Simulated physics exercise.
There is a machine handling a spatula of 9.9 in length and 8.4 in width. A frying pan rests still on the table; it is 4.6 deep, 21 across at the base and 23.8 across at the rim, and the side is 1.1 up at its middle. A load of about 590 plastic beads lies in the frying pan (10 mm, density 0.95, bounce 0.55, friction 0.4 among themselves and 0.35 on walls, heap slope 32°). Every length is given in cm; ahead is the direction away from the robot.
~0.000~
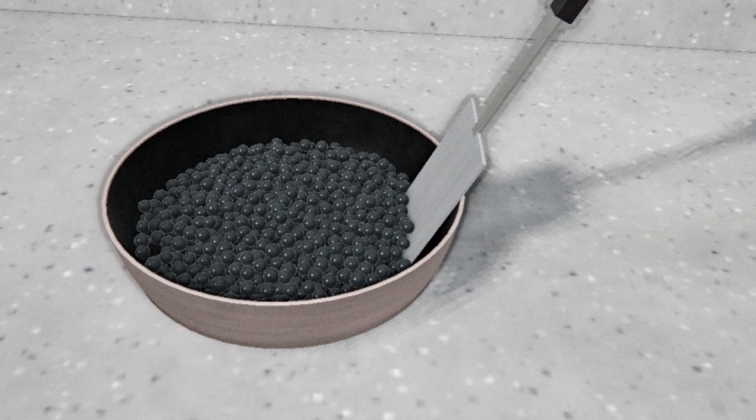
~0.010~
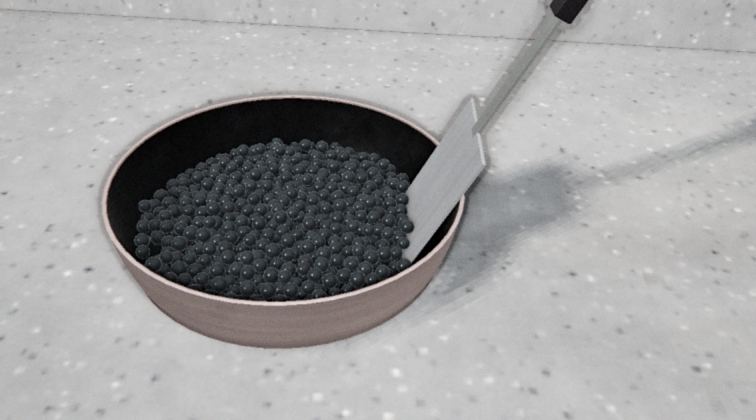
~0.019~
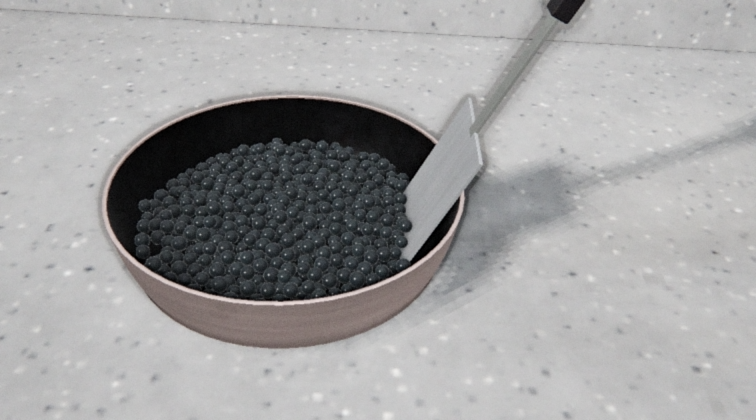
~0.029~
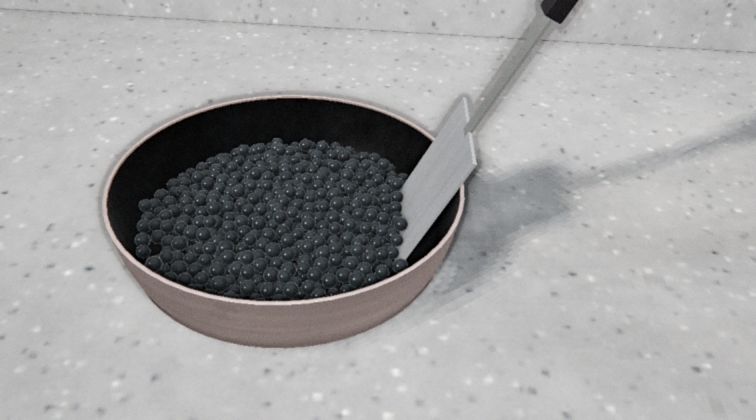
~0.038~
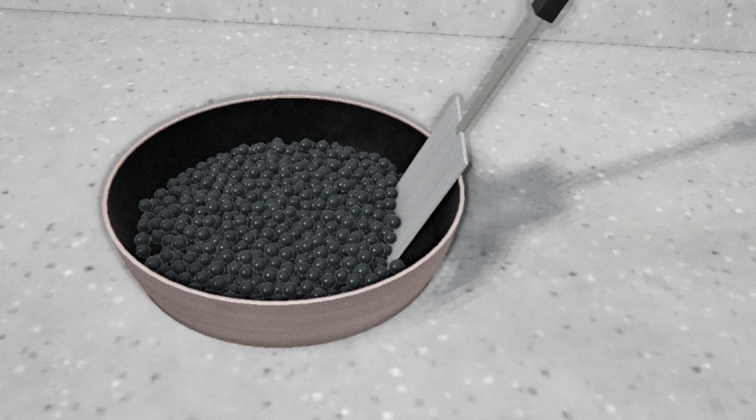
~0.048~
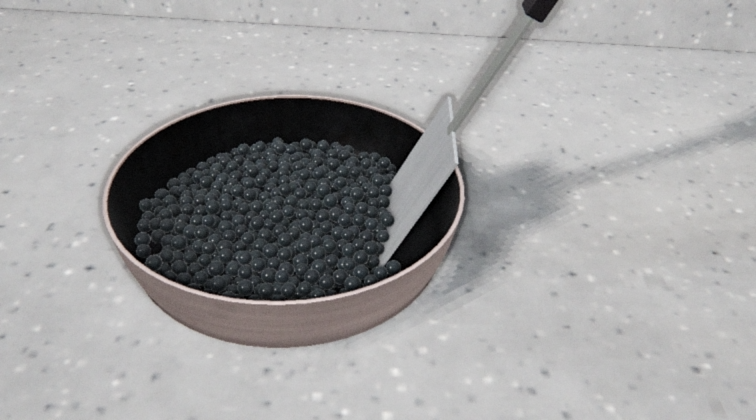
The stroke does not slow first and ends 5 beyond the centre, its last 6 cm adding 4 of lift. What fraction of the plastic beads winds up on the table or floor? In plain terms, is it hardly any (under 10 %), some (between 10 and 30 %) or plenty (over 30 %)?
Hardly any - under 10 %.
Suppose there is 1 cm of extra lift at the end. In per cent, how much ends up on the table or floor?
About 0 per cent.
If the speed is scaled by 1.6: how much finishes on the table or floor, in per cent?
Near 5 in a hundred.
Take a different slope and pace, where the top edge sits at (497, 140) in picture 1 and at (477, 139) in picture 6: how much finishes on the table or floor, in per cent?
Roughly 0 percent ends up there.
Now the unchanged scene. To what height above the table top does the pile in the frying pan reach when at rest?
4.5 cm.
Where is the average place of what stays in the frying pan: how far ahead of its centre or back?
Ahead of centre, roughly 3.5 centimetres.
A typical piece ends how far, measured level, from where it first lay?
About 2 cm.
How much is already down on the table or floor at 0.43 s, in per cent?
About 0 per cent.
After 0.12 s, sloping 65°, highest piece 5 above the table; 592 in the frying pan.
After 0.19 s, sloping 65°, highest piece 5 above the table; 592 in the frying pan.
After 0.43 s, sloping 65°, highest piece 4 above the table; 592 in the frying pan.
After 1.48 s, sloping 65°, highest piece 4 above the table; 592 in the frying pan.
In the end, 592 in the frying pan. That is 0 % on the table or floor.
